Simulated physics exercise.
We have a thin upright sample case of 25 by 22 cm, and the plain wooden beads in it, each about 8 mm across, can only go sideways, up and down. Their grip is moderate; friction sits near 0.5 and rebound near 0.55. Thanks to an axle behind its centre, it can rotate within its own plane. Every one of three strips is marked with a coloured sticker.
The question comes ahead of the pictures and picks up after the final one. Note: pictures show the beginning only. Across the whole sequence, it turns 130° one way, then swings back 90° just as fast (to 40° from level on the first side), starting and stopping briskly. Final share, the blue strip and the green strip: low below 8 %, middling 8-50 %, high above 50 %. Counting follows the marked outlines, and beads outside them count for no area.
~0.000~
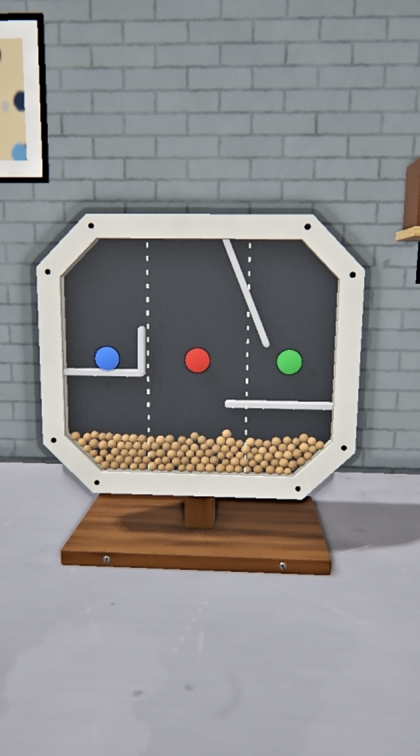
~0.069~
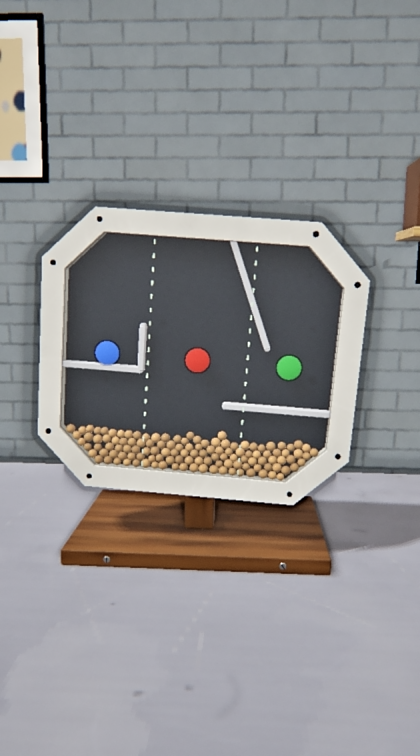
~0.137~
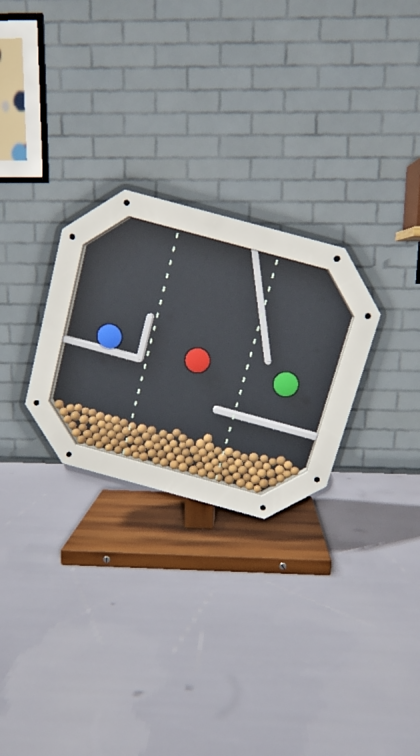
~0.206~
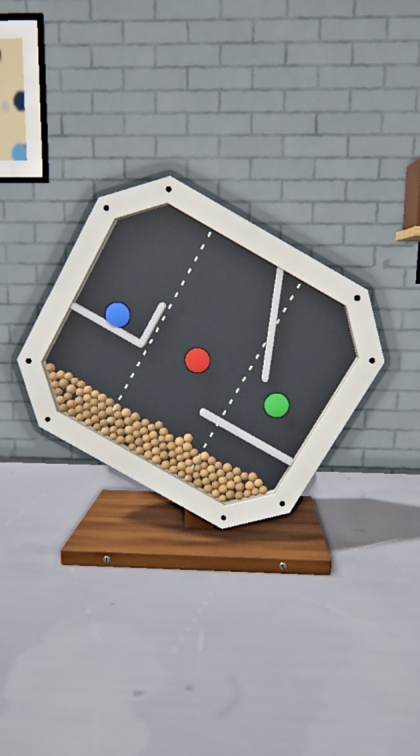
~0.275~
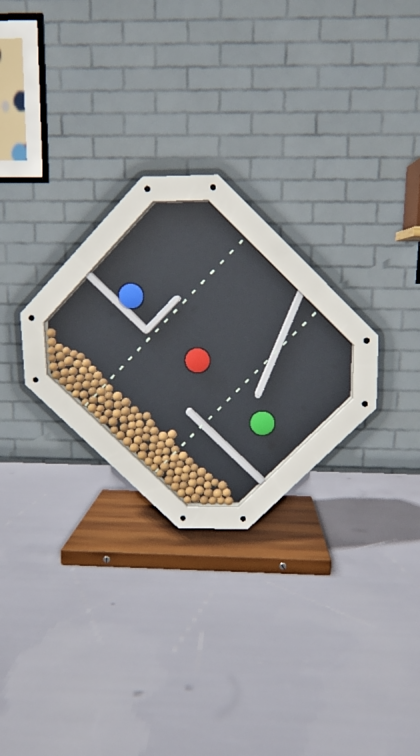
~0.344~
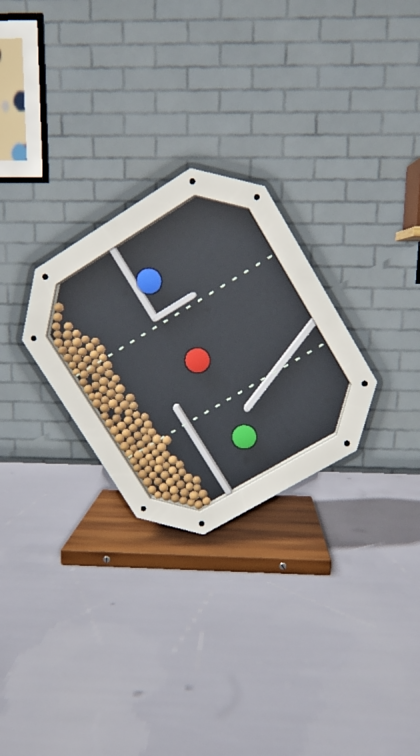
Blue strip: Low; green strip: High.
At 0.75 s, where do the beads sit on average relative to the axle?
Left: About 8 cm; below: About 1 cm.
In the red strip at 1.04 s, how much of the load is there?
Roughly 35 per cent.
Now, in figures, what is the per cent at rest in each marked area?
Red strip: 20; blue strip: 0; green strip: 80.
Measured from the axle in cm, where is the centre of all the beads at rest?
The middle sits around 2 cm right of it and 10 cm below it.
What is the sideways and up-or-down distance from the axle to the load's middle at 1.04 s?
Left: About 4 cm; below: About 7 cm.
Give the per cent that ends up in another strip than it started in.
I'd say something like 60 percent.
After 0.75 s, it stands 130° clockwise; the beads' middle is 8 cm left of and 1 cm below the centre; red 40 %, green 60 %.
After 1.04 s, it stands 84° clockwise; the beads' middle is 4 cm left of and 7 cm below the centre; red 35 %, green 65 %.
After 1.32 s, it stands 40° clockwise; the beads' middle is 2 cm right of and 10 cm below the centre; red 20 %, green 80 %.
All still by 1.9 s, it stands 40° clockwise; red 20 %, blue 0 %, green 80 %.
